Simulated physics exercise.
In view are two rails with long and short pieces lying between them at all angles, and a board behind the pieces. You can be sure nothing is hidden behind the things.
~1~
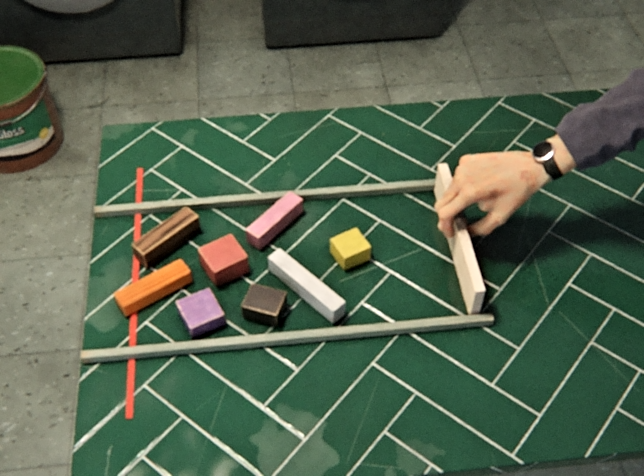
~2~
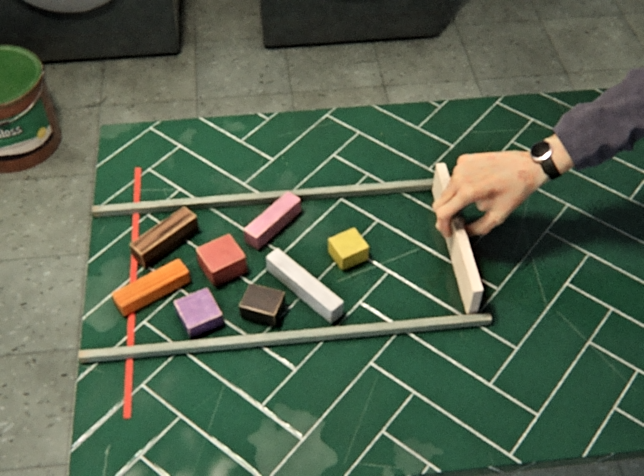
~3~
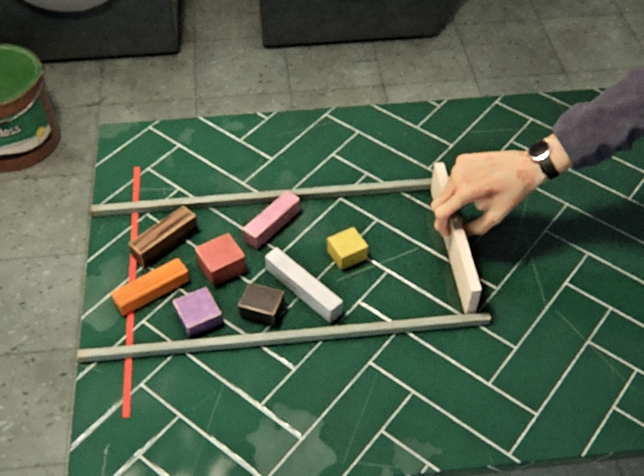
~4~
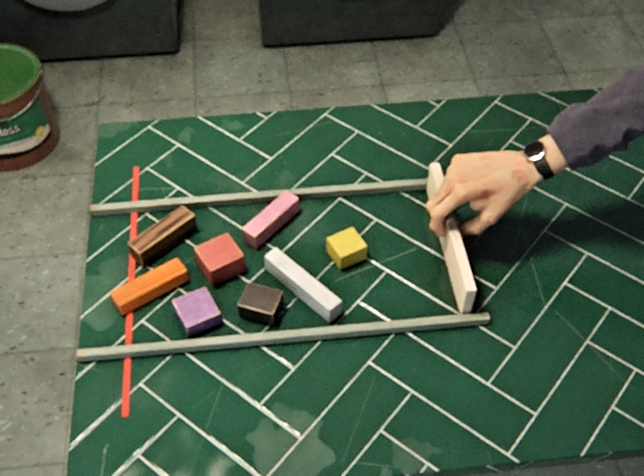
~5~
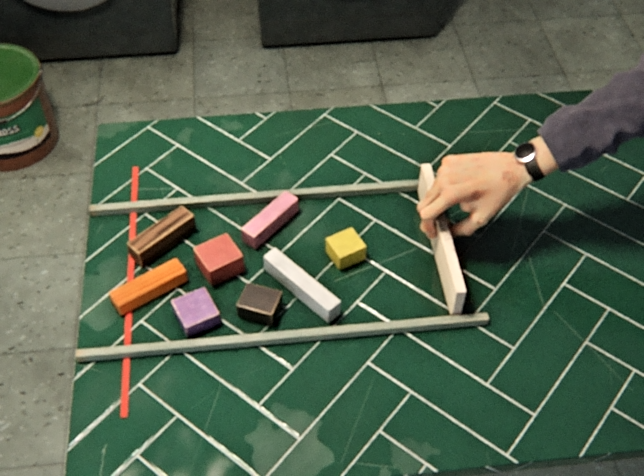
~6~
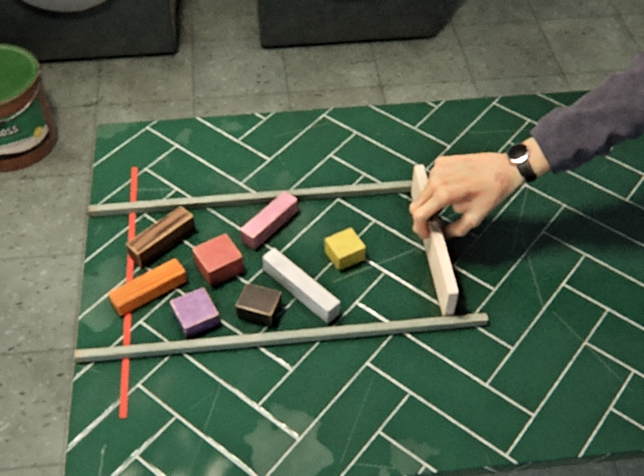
A hand slides a pale board slightly left between two rails, while the coloured blocks and sticks lie still before it.
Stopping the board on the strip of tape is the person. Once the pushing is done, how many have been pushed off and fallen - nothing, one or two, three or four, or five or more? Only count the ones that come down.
In this one, three or four spill over.
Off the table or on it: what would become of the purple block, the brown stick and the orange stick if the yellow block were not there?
Well, the purple block topples off, the brown stick topples off and the orange stick topples off.
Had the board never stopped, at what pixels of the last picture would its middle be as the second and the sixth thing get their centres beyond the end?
(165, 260) and (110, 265).
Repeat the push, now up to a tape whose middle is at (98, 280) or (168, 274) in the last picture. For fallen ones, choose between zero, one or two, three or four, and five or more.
First tape: At least five; second tape: One to two.
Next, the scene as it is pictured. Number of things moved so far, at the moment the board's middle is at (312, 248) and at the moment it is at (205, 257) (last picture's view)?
Counts: 2, 8.
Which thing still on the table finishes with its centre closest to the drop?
Foremost: The black block.
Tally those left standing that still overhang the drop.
That would be 3.
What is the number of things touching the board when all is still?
In total, 3.
Soon after, none off yet; orange stick at rest near (148, 287); brown stick at rest near (161, 237); purple block at rest near (195, 313).
After that, none off yet; orange stick displaced a little near (132, 292); brown stick at rest near (161, 237); purple block displaced a little near (174, 320).
And then, none off yet; orange stick tilting well over near (59, 328); brown stick displaced a little near (127, 232); purple block displaced well along near (89, 330).
In the end, the number that fall off is three or four; gone, red block, purple block, brown stick and orange stick.
